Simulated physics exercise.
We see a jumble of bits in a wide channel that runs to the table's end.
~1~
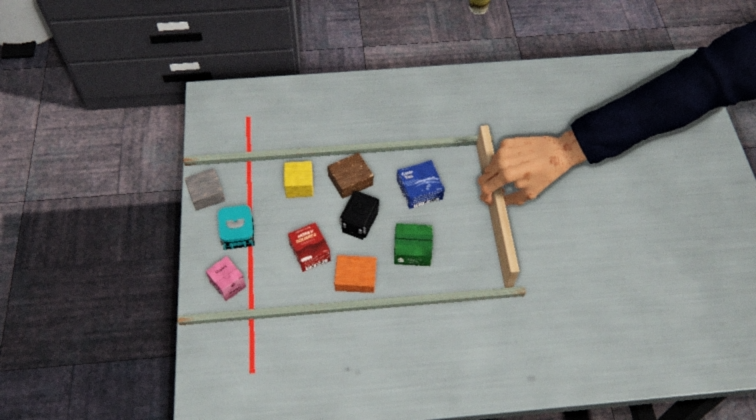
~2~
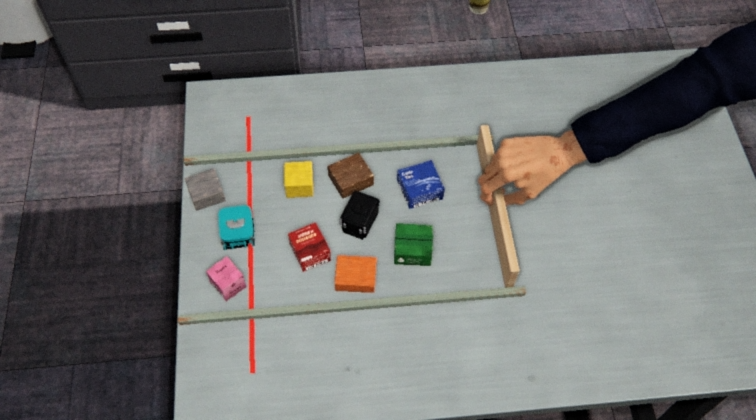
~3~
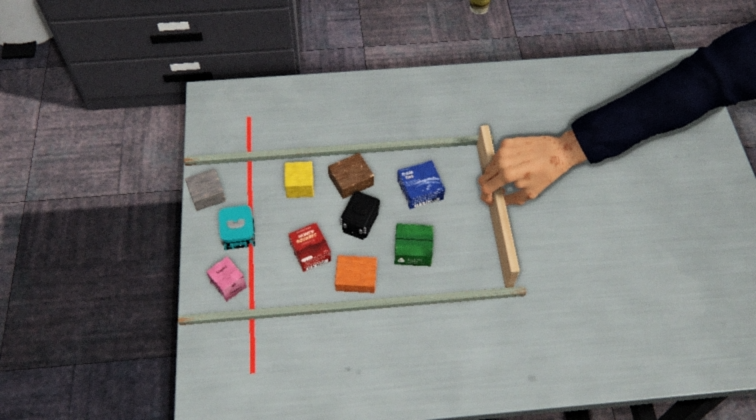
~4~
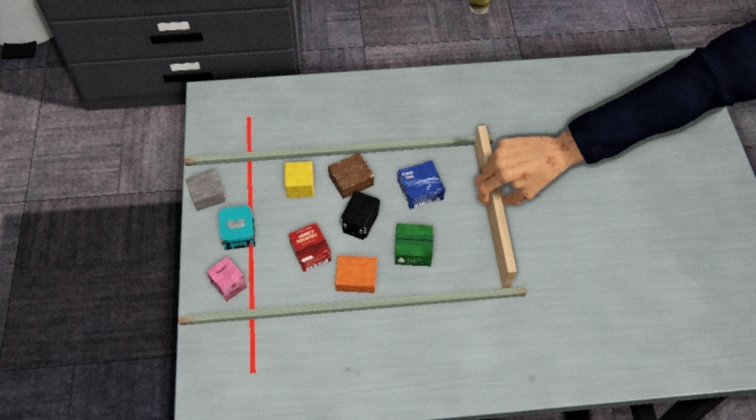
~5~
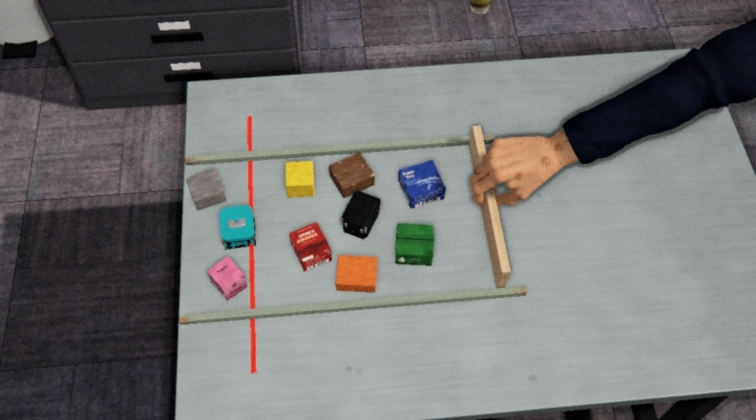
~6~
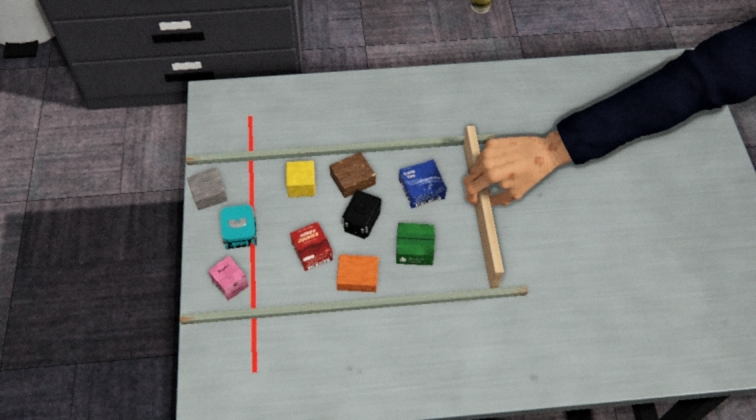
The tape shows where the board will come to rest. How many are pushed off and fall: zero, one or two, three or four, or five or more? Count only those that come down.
The number that fall off is three or four.
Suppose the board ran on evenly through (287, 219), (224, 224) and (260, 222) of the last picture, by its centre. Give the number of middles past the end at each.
The counts: 1, 7 and 3.
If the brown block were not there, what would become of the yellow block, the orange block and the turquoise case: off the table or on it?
The yellow block does not fall, the orange block survives, the turquoise case does not fall.
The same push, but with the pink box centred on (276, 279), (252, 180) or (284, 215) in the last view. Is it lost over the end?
In that order, it drops off; tumbles off; stays on.
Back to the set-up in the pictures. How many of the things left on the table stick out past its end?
That would be 3.
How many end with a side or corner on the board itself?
3 of them.
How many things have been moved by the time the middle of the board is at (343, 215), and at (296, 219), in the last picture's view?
First 7, then 10.
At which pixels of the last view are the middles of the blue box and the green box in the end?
First (232, 190), then (233, 262).
Soon after, none off yet; grey block at rest near (207, 189); pink box at rest near (229, 278); turquoise case at rest near (239, 227).
After that, none off yet; grey block moving near (201, 189); pink box at rest near (227, 279); turquoise case at rest near (237, 227).
In the end, the number that fall off is three or four; gone, yellow block, pink box and grey block.
